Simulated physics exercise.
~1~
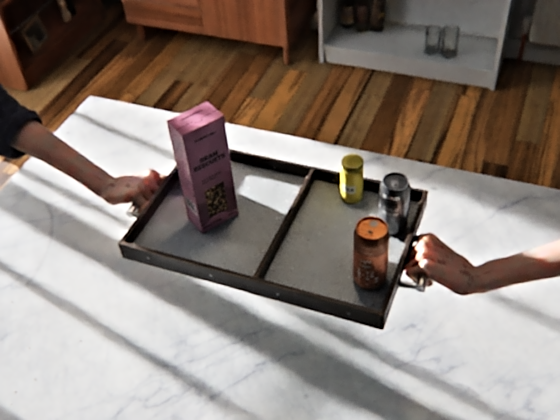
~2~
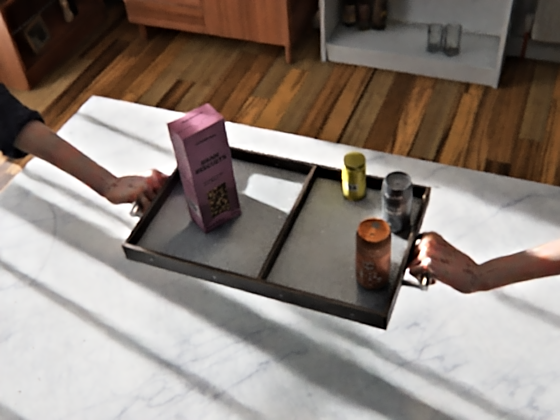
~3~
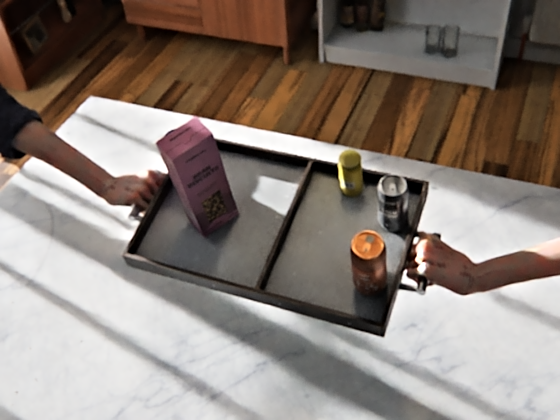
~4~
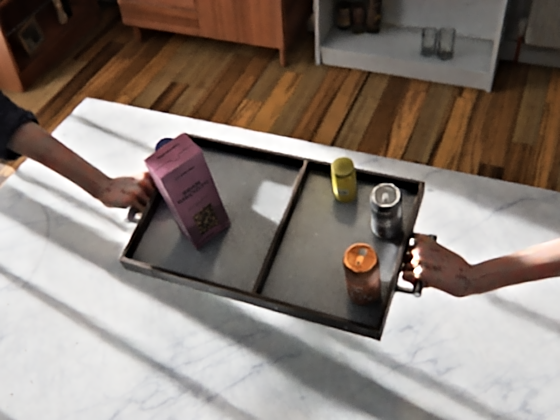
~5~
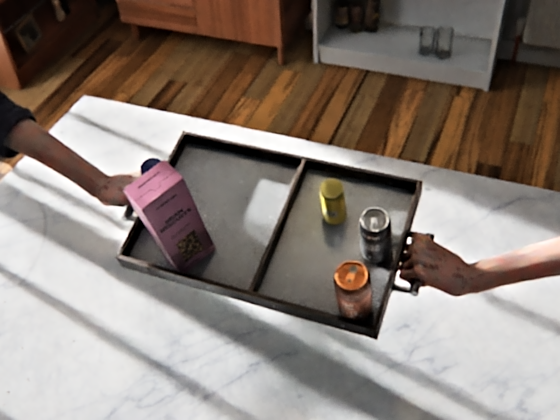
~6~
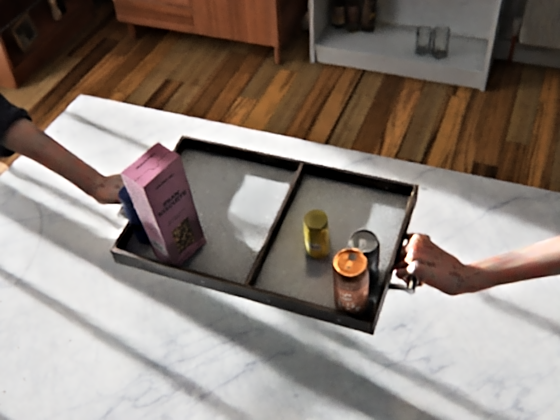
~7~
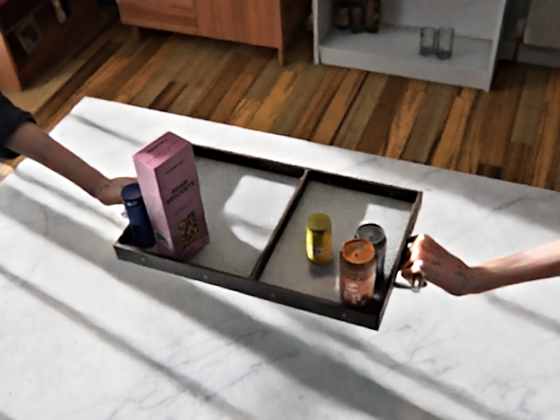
The video shows two hands holding a divided tray above a marble surface as its near edge dips, sending a pink carton, blue and yellow shakers, and grey and orange cans sliding nearer; the tray then levels, leaving everything upright, the blue shaker beside the carton.
